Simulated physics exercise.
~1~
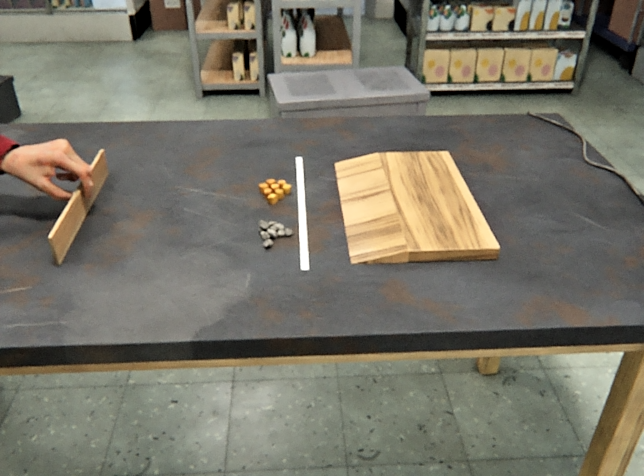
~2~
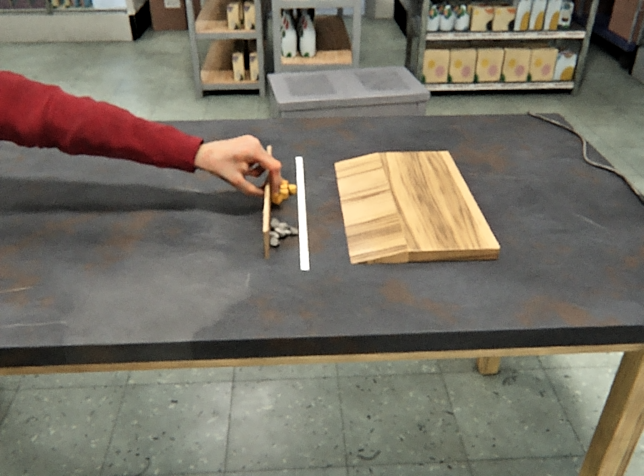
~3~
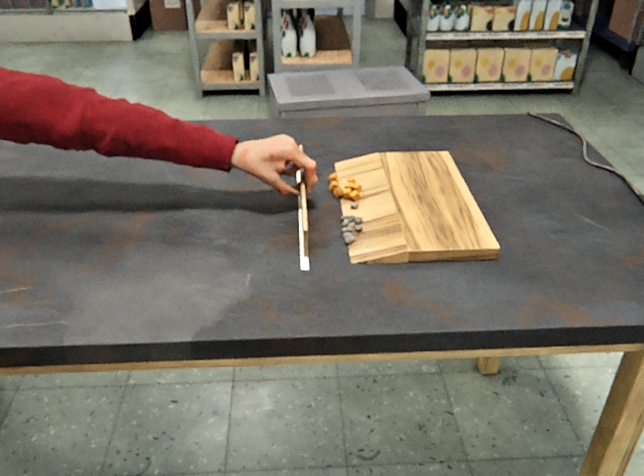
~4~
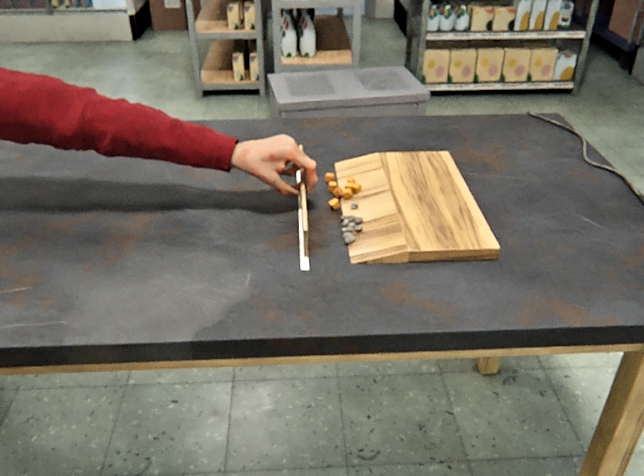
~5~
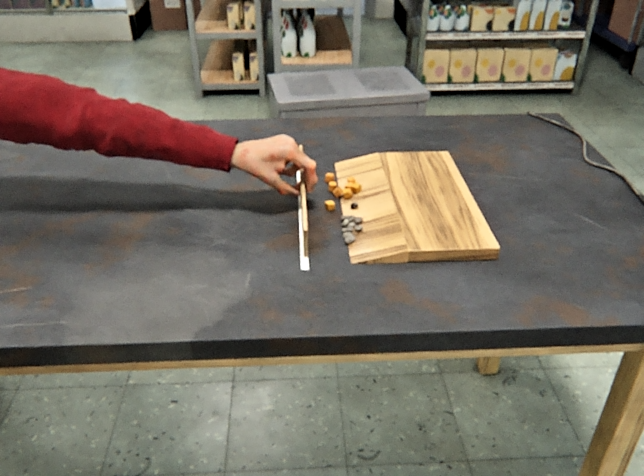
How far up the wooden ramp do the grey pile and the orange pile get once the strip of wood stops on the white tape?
Neither pile makes it up the ramp. The grey pieces and the orange pieces both end around its lower edge, some on the slope and some short of it, with none past the top.
